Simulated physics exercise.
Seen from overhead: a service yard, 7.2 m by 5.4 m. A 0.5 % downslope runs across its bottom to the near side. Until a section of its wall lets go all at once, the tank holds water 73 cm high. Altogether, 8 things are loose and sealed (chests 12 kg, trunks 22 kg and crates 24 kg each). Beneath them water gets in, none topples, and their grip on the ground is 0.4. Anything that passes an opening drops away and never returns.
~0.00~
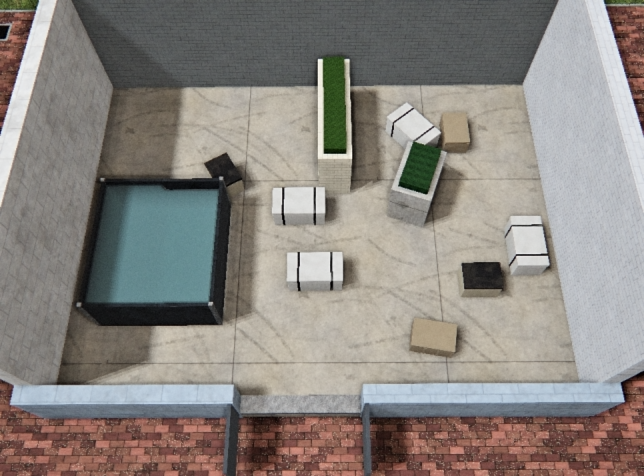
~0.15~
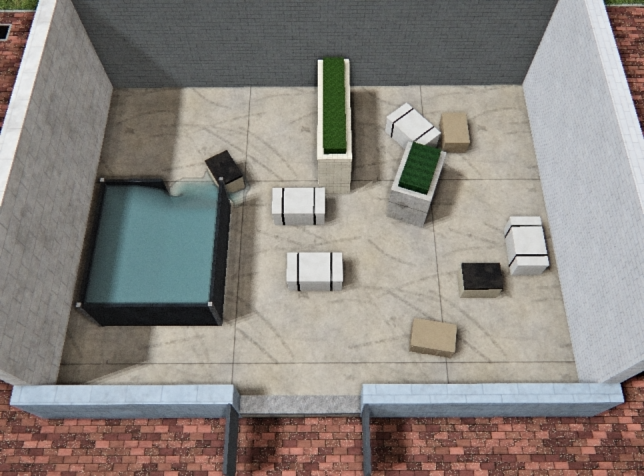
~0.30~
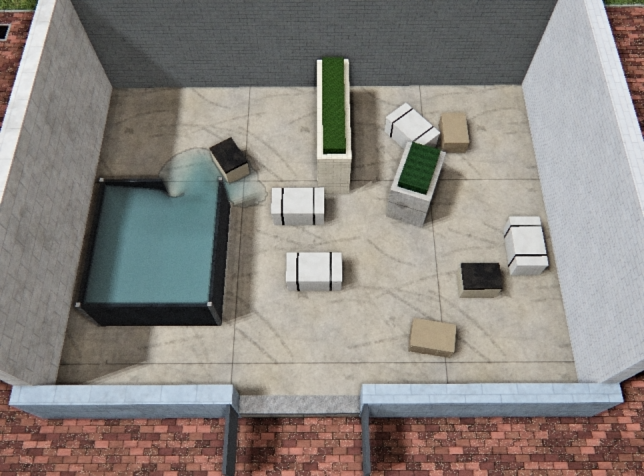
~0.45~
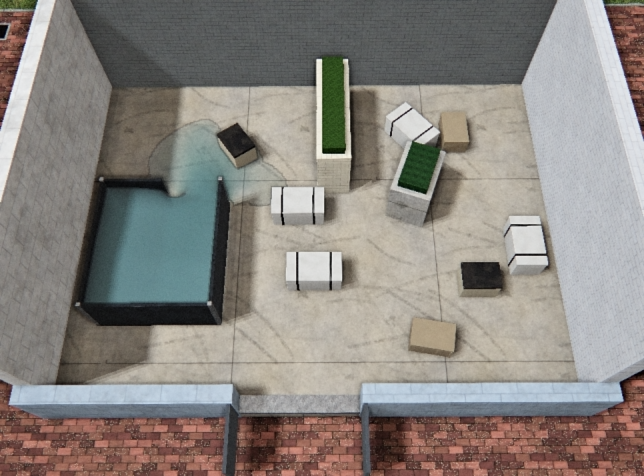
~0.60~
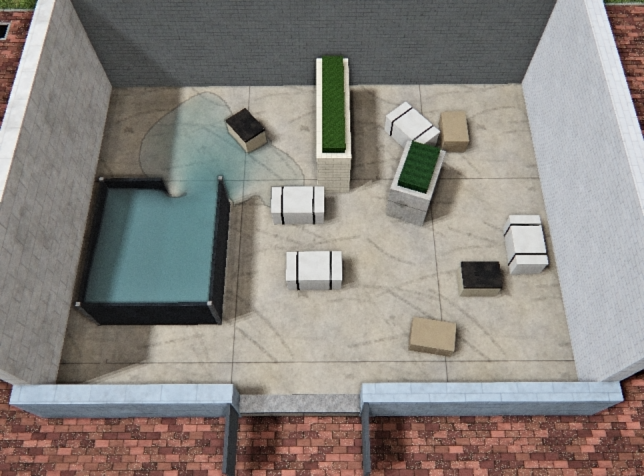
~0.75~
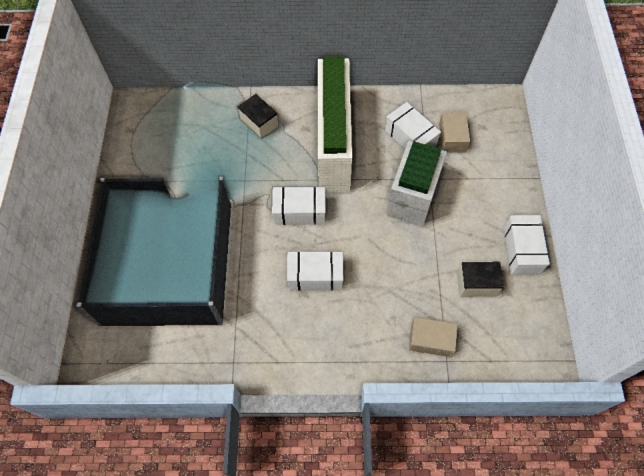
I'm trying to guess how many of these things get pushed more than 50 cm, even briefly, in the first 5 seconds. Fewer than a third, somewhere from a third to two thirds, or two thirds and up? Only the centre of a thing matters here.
I'd say fewer than a third of them.
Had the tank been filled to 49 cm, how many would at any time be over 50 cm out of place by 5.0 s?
That would make 2 of them.
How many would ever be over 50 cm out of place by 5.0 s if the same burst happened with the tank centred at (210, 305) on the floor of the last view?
Result: 1 of them.
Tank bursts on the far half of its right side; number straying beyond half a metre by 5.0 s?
Result: 4 of them.
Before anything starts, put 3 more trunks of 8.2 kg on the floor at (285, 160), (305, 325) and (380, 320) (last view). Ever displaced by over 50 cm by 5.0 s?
So it's gets above, then stays below, then stays below.
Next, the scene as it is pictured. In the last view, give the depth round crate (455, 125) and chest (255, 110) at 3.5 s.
Roughly 3 and 15 cm.
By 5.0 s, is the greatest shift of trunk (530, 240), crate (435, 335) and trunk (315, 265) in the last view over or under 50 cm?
One by one: Below the line; below the line; below the line.
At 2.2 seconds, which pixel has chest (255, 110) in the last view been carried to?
About (302, 71), give or take.
After 1.1 s 1 of 8 are over 50 cm from their spots; 0 afloat.
After 2.2 s 1 of 8 are over 50 cm from their spots; 1 afloat.
After 3.5 s 1 of 8 are over 50 cm from their spots; 1 afloat.
After 5.0 s 2 of 8 are over 50 cm from their spots, and 2 have been at some point; 1 afloat.
